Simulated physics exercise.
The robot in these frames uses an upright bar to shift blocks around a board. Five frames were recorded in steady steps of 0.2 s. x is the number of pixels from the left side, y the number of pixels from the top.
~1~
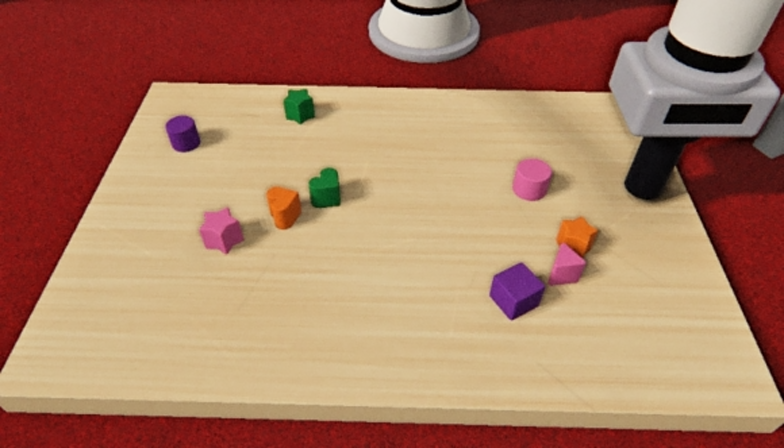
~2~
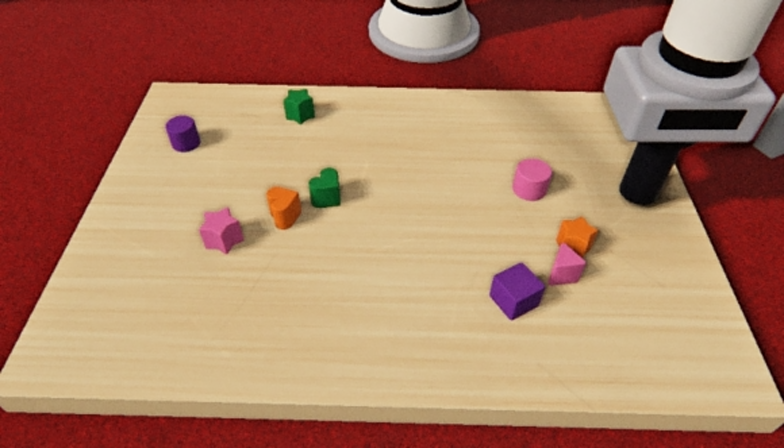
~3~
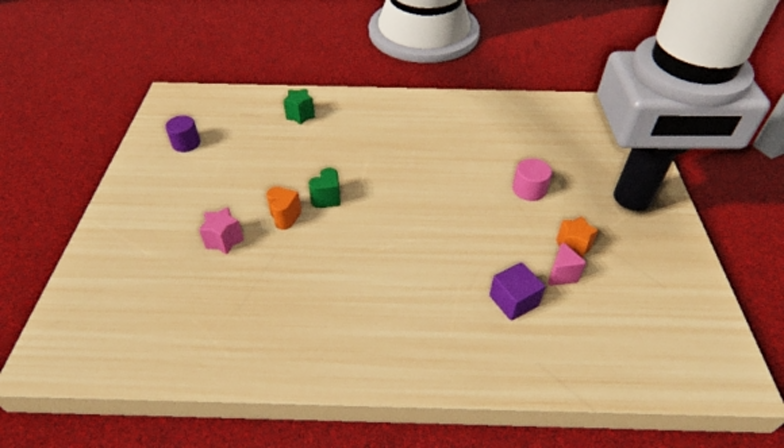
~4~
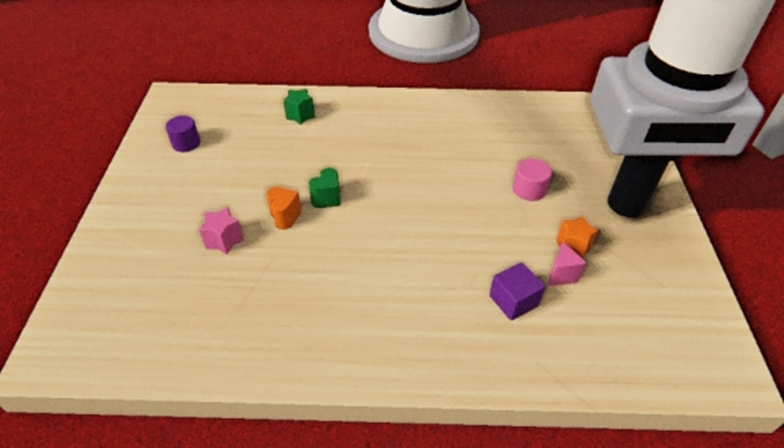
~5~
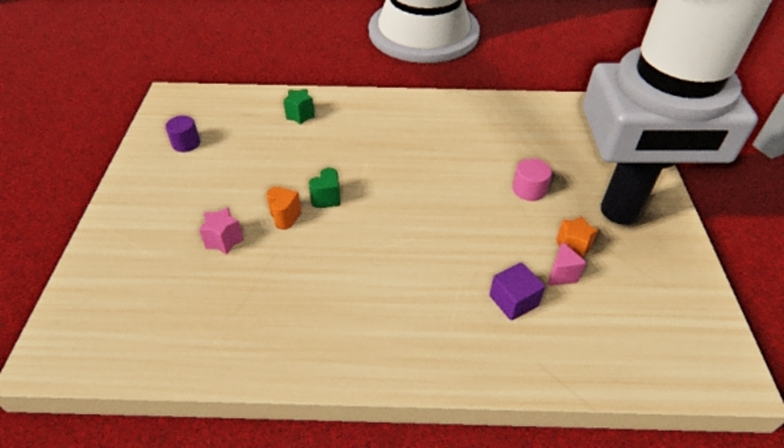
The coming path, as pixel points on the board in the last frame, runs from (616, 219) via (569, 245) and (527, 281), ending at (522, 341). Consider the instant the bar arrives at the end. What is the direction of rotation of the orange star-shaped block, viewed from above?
Rotation: Clockwise.
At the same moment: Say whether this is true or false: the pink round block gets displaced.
My answer: False.
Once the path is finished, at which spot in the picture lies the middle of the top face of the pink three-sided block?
The spot you're after is about (564, 285) in the image.
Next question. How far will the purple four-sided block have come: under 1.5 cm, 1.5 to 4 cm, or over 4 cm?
The best fit is over 4 cm.
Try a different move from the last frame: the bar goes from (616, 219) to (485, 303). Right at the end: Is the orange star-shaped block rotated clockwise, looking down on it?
Yes, I think so.
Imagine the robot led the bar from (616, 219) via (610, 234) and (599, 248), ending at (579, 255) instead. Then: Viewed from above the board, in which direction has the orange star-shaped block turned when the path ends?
Its rotation is clockwise.
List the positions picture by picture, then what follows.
The first picture shows lower end of the bar (643, 187), tops of blocks, purple four-sided block (520, 281), pink round block (535, 169), pink three-sided block (568, 256), orange star-shaped block (580, 228).
The second picture shows bar (638, 192), blocks as before.
The third picture shows bar (632, 198), blocks as before.
The fourth picture shows bar (626, 204), blocks as before.
The fifth picture shows bar (620, 211), purple four-sided block (520, 281), pink round block (535, 169), pink three-sided block (568, 256), orange star-shaped block (580, 228).
What follows on the original path. One third of the way, bar (571, 238); pink three-sided block (563, 265), turned 50° anticlockwise; orange star-shaped block (554, 243).
Two thirds of the way, bar (529, 273); purple four-sided block (499, 307), turned 40° anticlockwise; pink three-sided block (561, 280), turned 110° anticlockwise; orange star-shaped block (504, 277).
At the end, bar (524, 334); purple four-sided block (462, 345), turned 15° anticlockwise; pink round block not moved; pink three-sided block (564, 285), turned 130° anticlockwise; orange star-shaped block (488, 320), turned 35° clockwise.
